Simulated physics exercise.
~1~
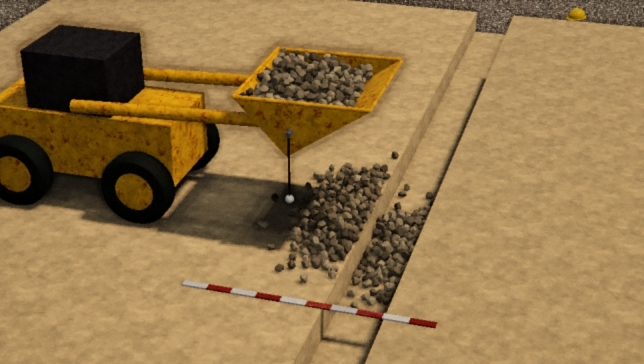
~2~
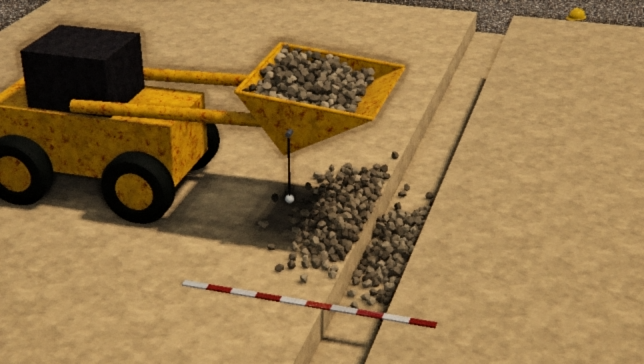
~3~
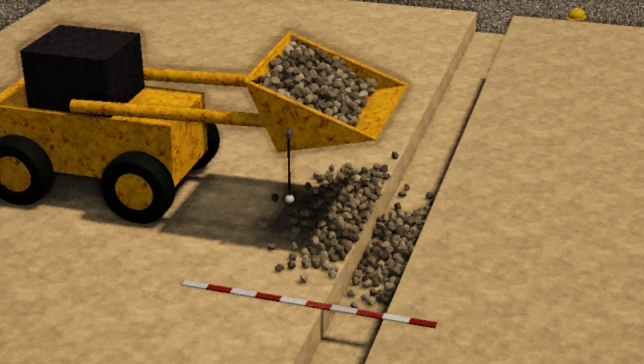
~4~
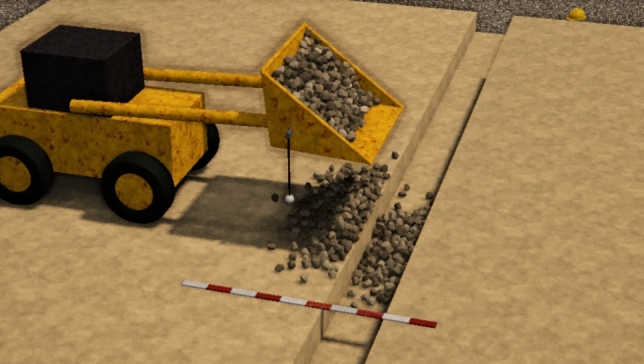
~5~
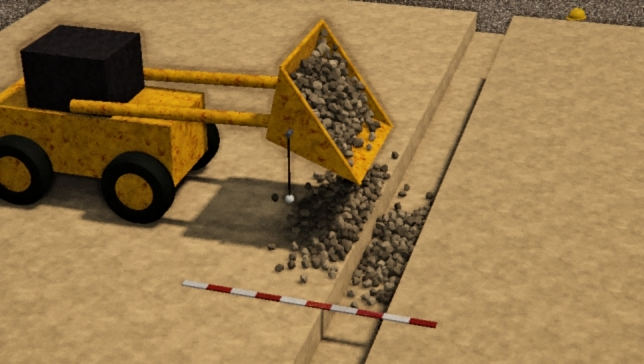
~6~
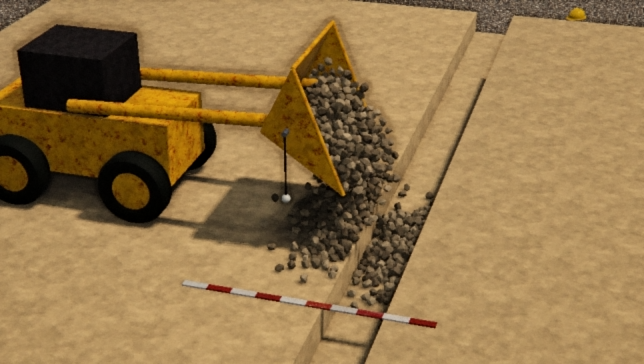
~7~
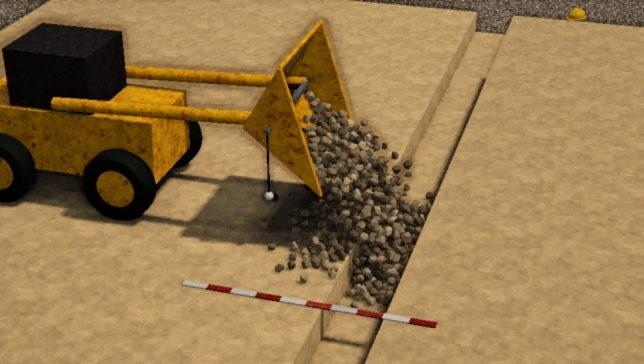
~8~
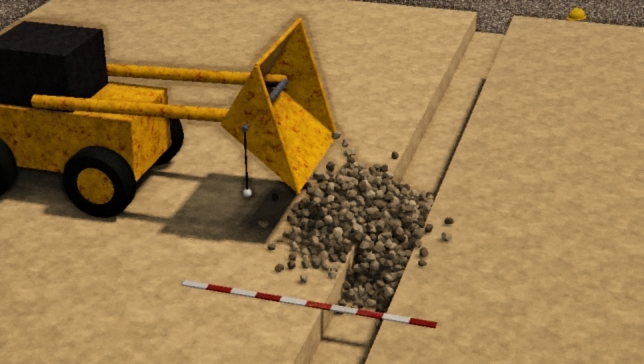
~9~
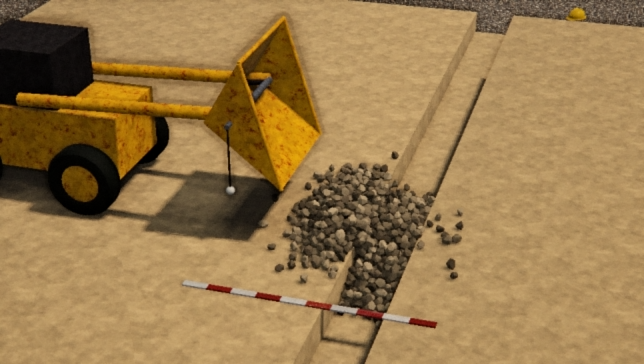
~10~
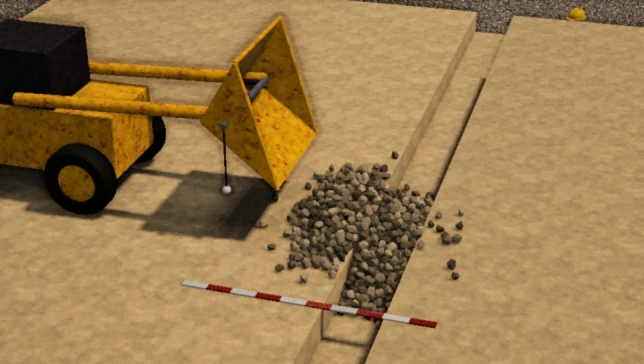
On sandy ground beside a trench, a yellow loader tipping stones onto an existing heap and backing left, leaving stones partly filling the trench.
